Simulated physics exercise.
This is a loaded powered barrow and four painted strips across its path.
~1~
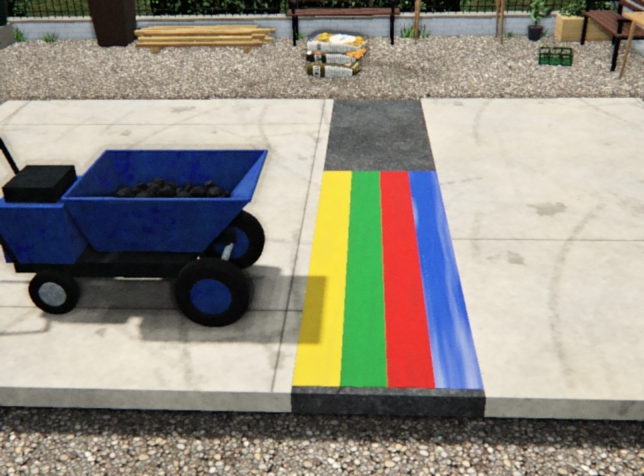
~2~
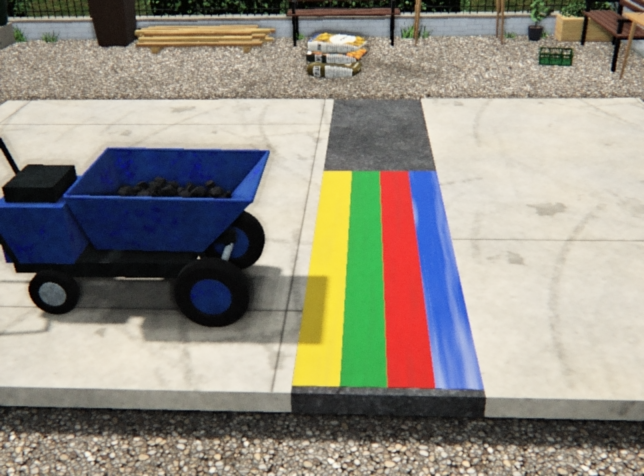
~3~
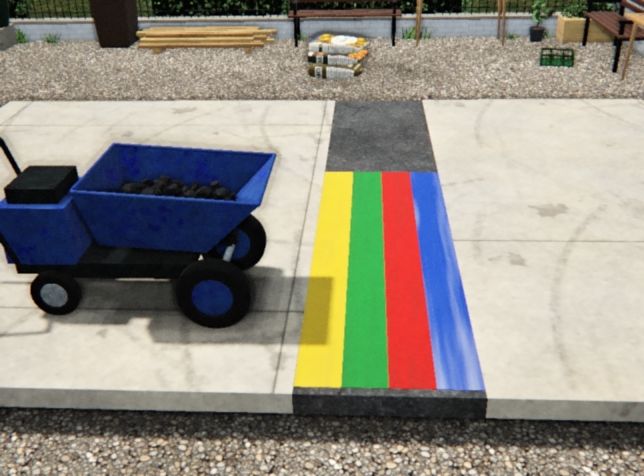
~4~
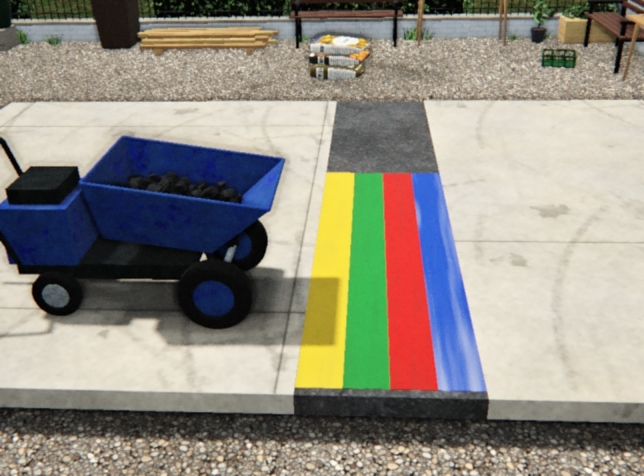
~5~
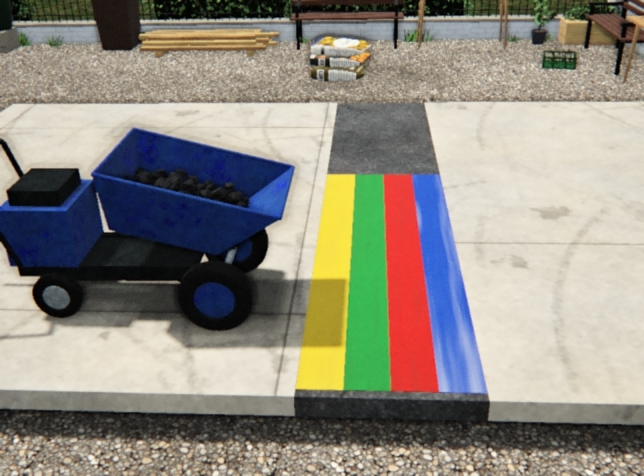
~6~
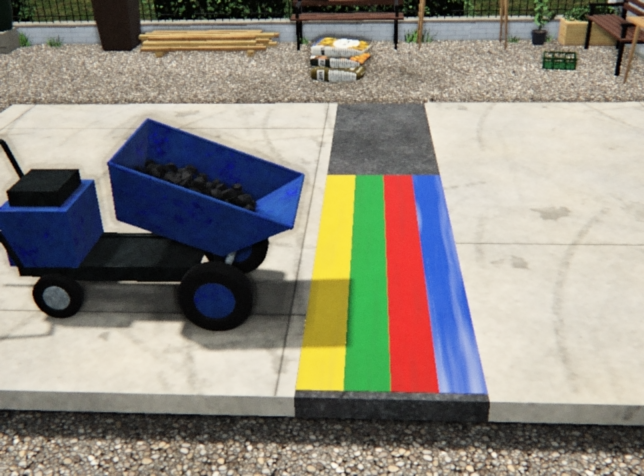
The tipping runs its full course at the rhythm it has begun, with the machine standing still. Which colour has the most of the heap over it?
The heap favours the green strip.
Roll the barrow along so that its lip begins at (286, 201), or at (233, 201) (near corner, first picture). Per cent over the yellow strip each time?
First some 0, then 20 per cent.
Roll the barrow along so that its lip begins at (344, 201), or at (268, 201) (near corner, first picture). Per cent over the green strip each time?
First some 0, then 30 per cent.
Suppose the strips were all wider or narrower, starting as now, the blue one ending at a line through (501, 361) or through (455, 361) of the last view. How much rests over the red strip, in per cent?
First some 10, then 20 per cent.
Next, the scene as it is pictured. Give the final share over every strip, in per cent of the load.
In per cent, yellow strip 10, green strip 35, red strip 20 and blue strip 5.
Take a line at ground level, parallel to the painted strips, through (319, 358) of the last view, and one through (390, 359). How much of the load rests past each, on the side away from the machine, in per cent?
In turn 70 and 20 in a hundred.
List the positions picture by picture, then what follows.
The first picture shows lip of the skip at (249, 201), level; top of the load at (163, 202), lumps of coal; yellow strip at (319, 350); green strip at (364, 351); red strip at (409, 351); blue strip at (454, 352).
The second picture shows lip of the skip at (251, 202), tipped barely; top of the load at (164, 201).
The third picture shows lip of the skip at (258, 205), tipped barely; top of the load at (158, 197).
The fourth picture shows lip of the skip at (268, 210), tipped a little; top of the load at (165, 194).
The fifth picture shows lip of the skip at (280, 218), tipped a little; top of the load at (154, 191).
The sixth picture shows lip of the skip at (291, 228), tipped clearly; top of the load at (155, 188); yellow strip at (323, 354); green strip at (367, 355); red strip at (412, 356); blue strip at (457, 357).
Soon, skip tipped steeply; all in the skip.
A while on, skip tipped right over; about half in the skip; a small part over the yellow strip; about a third over the green strip; a stray few over the red strip.
Towards the end, skip tipped right over; about a third in the skip; a small part over the yellow strip; about a third over the green strip; about a quarter over the red strip; a small part over the blue strip.
Finally, skip tipped right over; about a third in the skip; a small part over the yellow strip; about a third over the green strip; about a quarter over the red strip; a small part over the blue strip.
